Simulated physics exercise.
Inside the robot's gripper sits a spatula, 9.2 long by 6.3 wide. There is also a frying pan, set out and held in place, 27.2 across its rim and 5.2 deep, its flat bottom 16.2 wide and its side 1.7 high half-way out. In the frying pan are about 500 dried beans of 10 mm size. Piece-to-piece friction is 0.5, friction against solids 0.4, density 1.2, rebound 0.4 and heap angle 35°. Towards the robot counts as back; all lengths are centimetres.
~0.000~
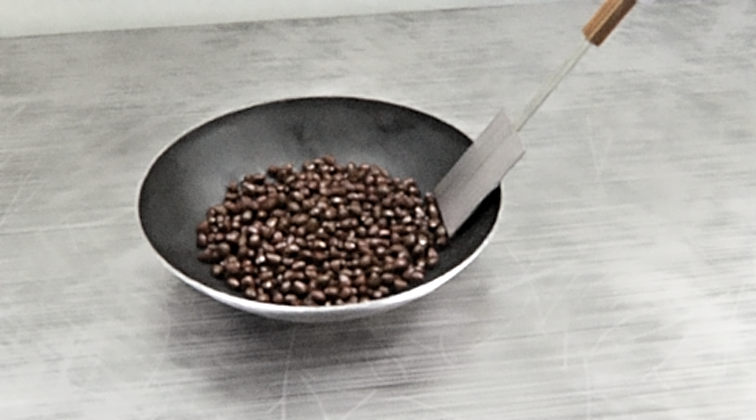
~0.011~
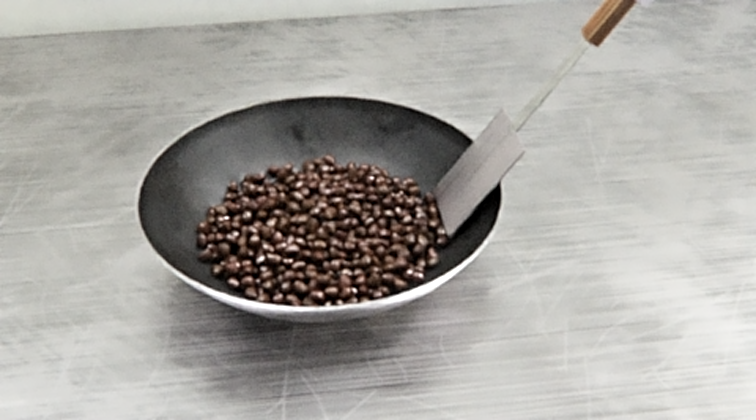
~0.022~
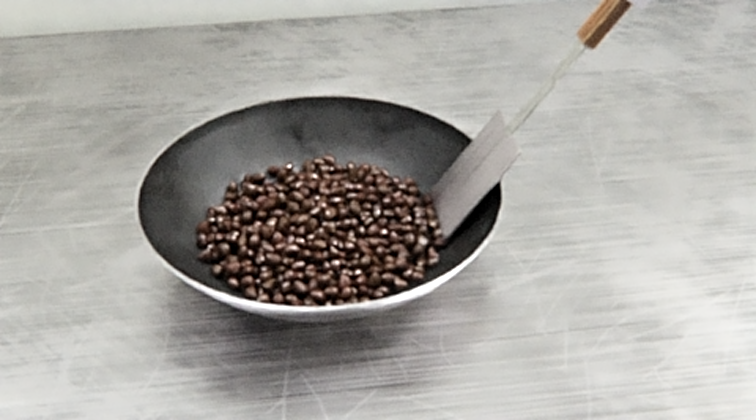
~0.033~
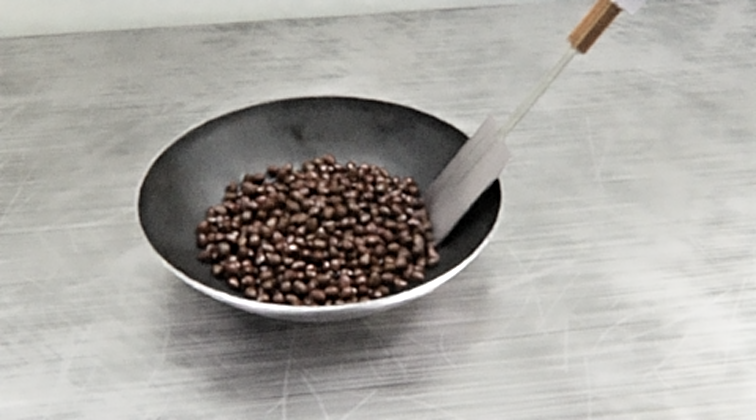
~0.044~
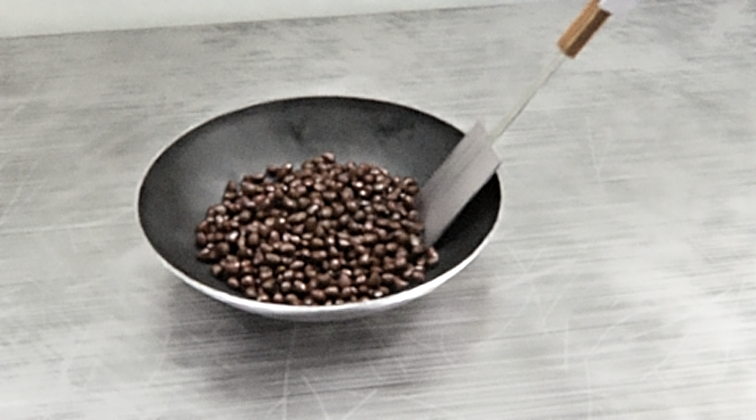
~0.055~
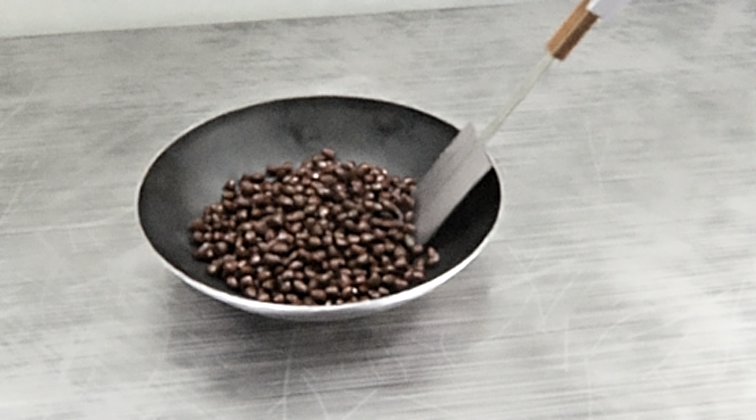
A scratched, pale grey metal surface fills the view, seen from above at an angle by a still camera. A black pan with a light outer rim holds a heap of glossy dark brown beans, and a grey spatula with a wooden handle leans in from the upper right. The spatula rests almost still, then slides a short way left against the beans, nudging the heap slightly.
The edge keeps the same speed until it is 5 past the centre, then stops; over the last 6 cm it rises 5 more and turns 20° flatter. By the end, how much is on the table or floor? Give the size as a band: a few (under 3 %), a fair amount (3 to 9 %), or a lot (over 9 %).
A few, under 3 %.
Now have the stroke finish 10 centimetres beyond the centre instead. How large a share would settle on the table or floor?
Then the share is near 15 in a hundred.
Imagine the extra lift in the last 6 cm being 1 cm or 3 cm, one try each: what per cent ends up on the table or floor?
0 and 0 per cent.
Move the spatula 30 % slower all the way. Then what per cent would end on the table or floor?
Around 0 per cent would finish on the table or floor.
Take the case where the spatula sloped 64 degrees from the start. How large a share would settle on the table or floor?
Some 0 in a hundred.
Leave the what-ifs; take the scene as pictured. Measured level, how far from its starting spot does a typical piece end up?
3 cm.
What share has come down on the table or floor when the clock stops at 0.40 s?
I'd say close to 0 in a hundred.
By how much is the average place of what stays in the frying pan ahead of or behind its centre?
I'd say close to 3.5 cm toward the front.
After 0.11 s, sloping 55°, highest piece 11 above the table; 501 in the frying pan, 1 on the blade or in flight.
After 0.17 s, sloping 47°, highest piece 16 above the table; 501 in the frying pan, 1 on the blade or in flight.
After 0.40 s, sloping 35°, highest piece 5 above the table; 501 in the frying pan, 1 on the blade or in flight.
After 1.45 s, sloping 35°, highest piece 4 above the table; 501 in the frying pan, 1 on the table or floor.
In the end, 501 in the frying pan, 1 on the table or floor. That is 0 % on the table or floor.
